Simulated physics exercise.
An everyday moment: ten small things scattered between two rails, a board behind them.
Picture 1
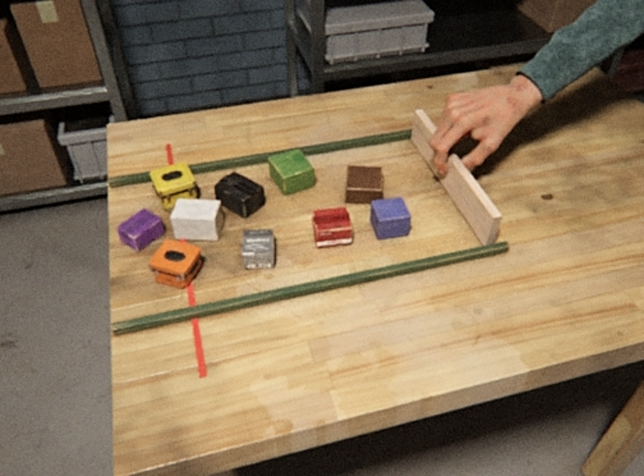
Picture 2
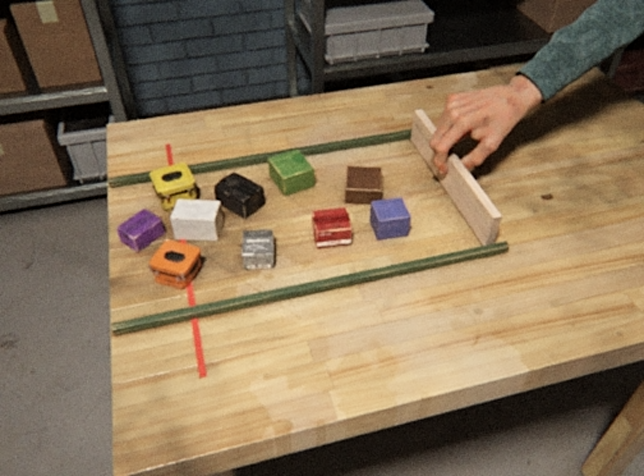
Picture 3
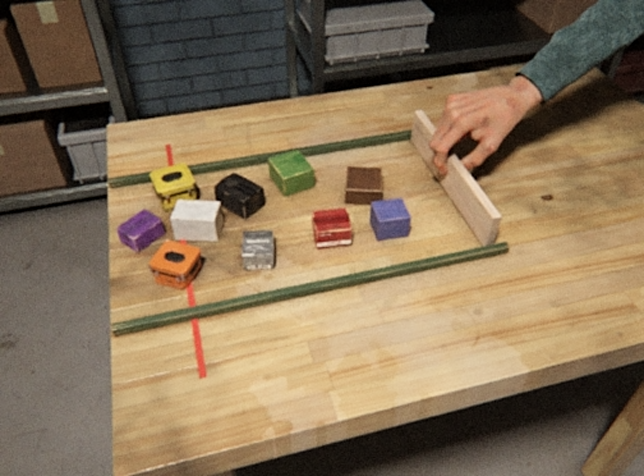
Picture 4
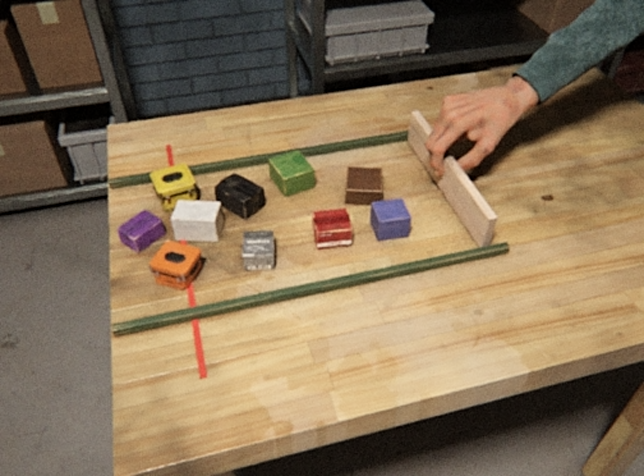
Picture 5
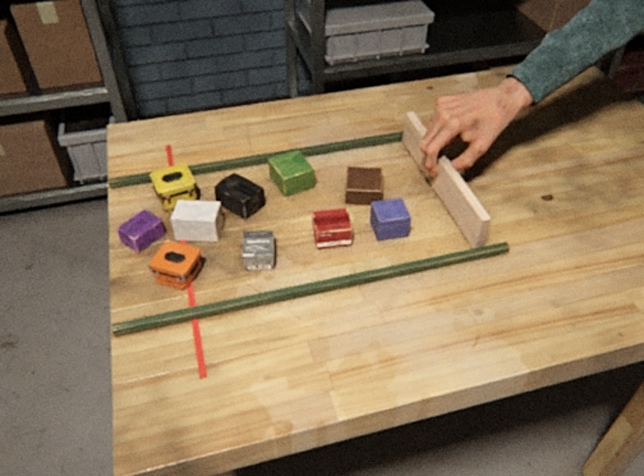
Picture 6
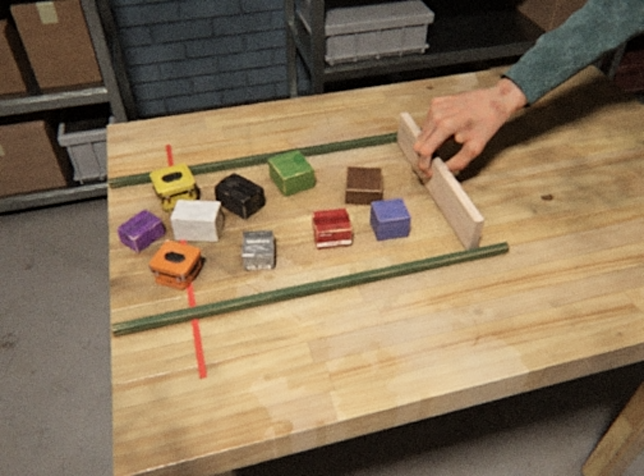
On a wooden workbench, a hand slides a board slightly left between green rails toward scattered colourful blocks that stay still.
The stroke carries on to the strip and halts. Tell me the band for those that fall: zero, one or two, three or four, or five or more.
The number that fall off is three or four.
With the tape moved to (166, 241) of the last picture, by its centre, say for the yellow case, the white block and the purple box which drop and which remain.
The yellow case falls, the white block drops off, the purple box falls.
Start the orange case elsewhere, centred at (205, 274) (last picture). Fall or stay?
From there it does not fall.
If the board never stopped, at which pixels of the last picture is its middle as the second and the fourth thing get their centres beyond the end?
At (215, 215) for the second, at (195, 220) for the fourth.
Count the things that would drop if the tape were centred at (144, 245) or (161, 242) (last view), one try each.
The counts: 7 and 7.
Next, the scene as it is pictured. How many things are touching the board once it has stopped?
That makes 3.
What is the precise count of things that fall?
The count is 4.
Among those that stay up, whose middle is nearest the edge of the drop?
It is the white block.
Soon after, none off yet; purple box at rest near (141, 231); orange case at rest near (177, 265); yellow case at rest near (174, 188).
Then, none off yet; purple box at rest near (141, 231); orange case moved about its own width near (146, 273); yellow case moving near (165, 189).
At rest, the number that fall off is three or four; fallen, grey box, yellow case, orange case and purple box.
